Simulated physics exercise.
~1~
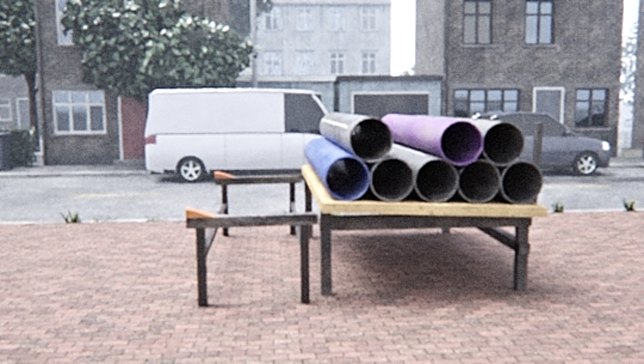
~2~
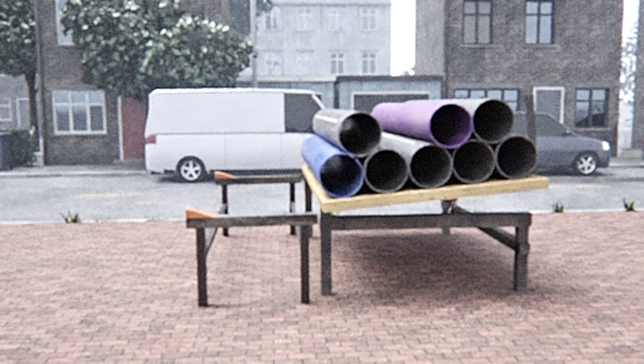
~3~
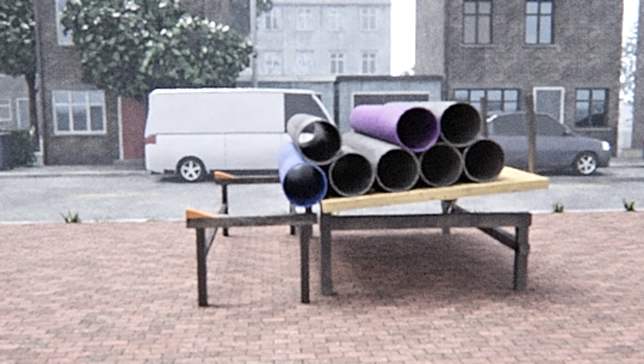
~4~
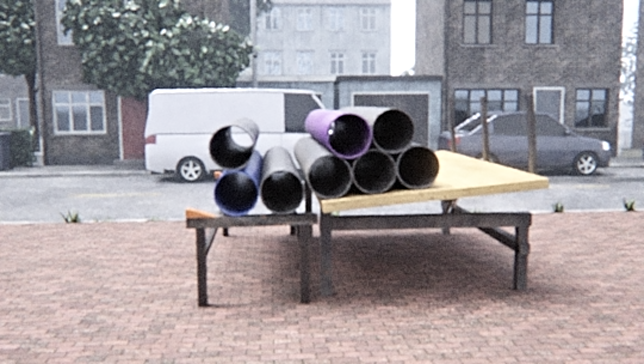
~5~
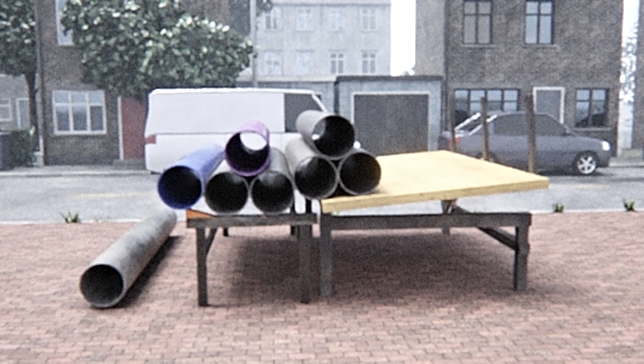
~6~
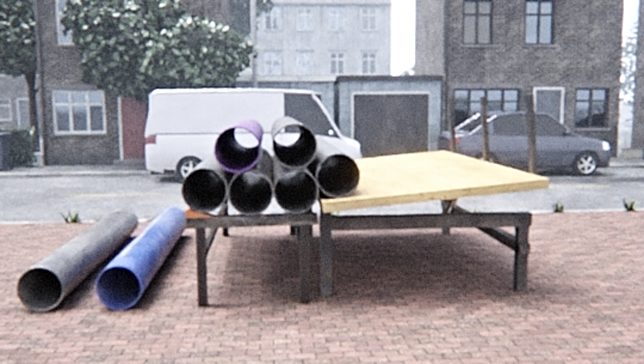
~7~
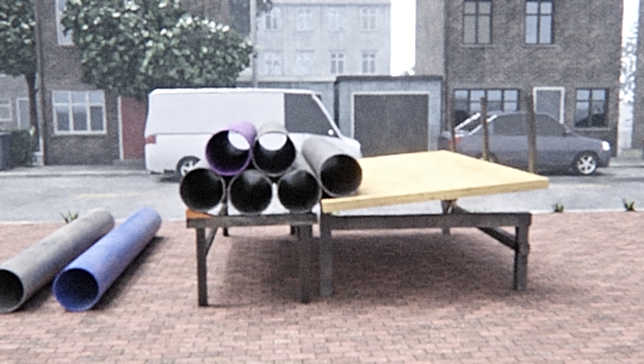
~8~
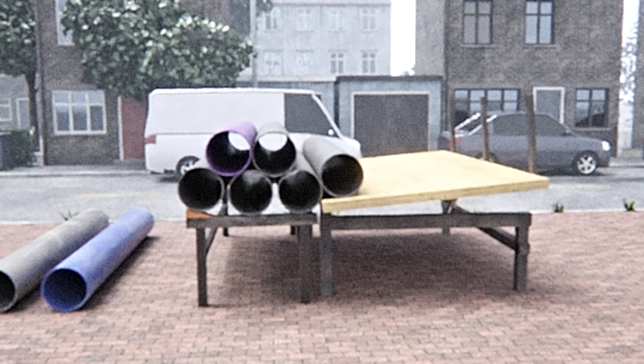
A wooden deck tilts and pipes roll left, two dropping to the ground, purple staying up.
